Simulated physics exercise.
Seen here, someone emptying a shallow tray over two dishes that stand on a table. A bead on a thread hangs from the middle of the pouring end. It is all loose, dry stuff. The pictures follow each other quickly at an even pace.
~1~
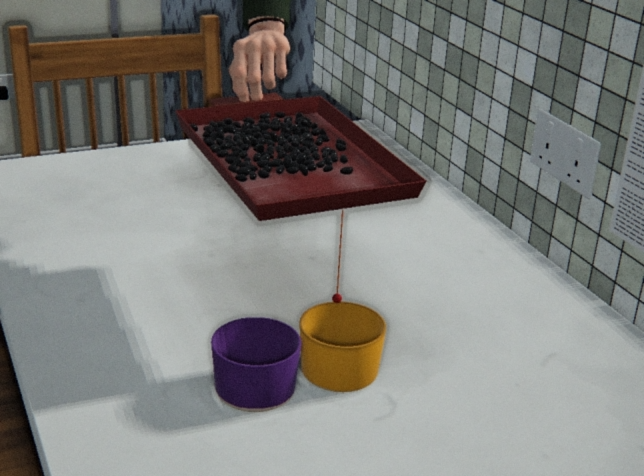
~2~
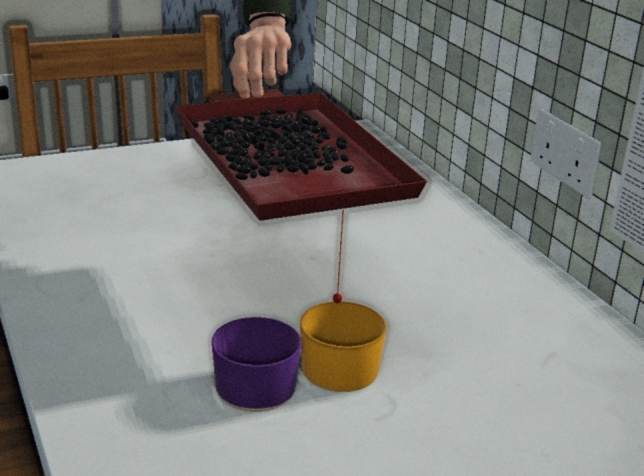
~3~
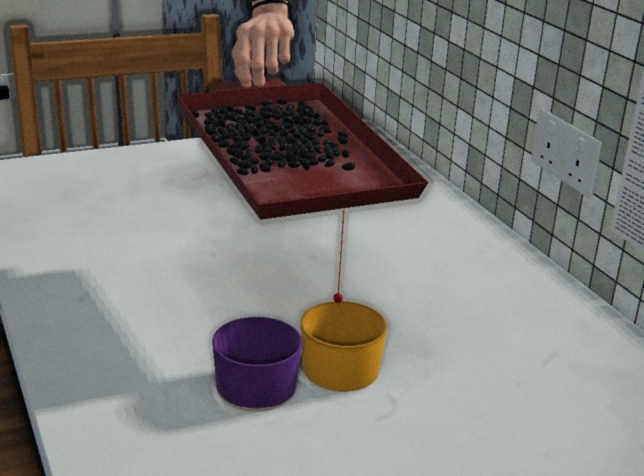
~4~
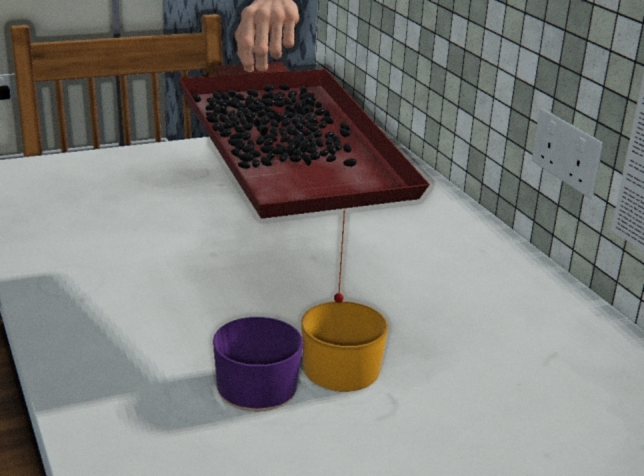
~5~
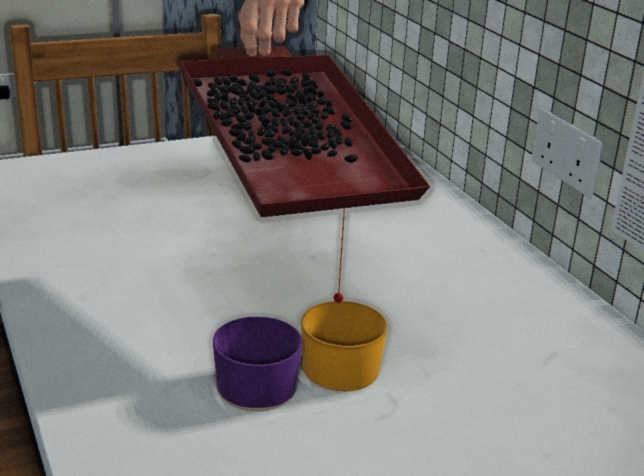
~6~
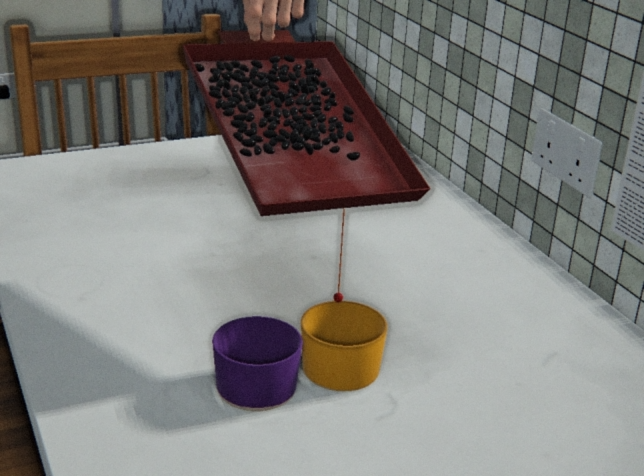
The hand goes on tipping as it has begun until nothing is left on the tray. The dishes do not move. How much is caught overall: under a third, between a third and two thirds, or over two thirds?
In the dishes lies under a third of it.
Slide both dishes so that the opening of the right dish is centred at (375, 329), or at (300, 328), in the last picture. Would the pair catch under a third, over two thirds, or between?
One: In the middle band. Two: Under a third.
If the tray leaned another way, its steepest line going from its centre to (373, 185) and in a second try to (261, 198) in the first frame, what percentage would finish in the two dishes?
In turn 0 and 70 in a hundred.
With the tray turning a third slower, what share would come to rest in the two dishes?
It comes to 30 per cent or so.
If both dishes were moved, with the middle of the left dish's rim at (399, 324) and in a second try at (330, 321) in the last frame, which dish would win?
One: Left. Two: The dish on the right.
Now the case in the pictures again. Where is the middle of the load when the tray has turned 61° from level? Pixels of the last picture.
Roughly at (372, 188).
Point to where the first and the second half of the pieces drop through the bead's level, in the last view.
Early half (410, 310), late half (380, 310).
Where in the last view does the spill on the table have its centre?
Around (441, 390).
Shortly afterwards, tray tipped steeply; all but a few on the tray; a little in the air.
Next, tray tipped past a quarter turn; near a third on the tray; only a few in the left dish; a little in the right dish; near half outside both; a little in the air.
Some moments later, tray tipped past a quarter turn; only a few in the left dish; near a quarter in the right dish; the bulk outside both.
In the end, tray tipped past a quarter turn; only a few in the left dish; near a quarter in the right dish; the bulk outside both.
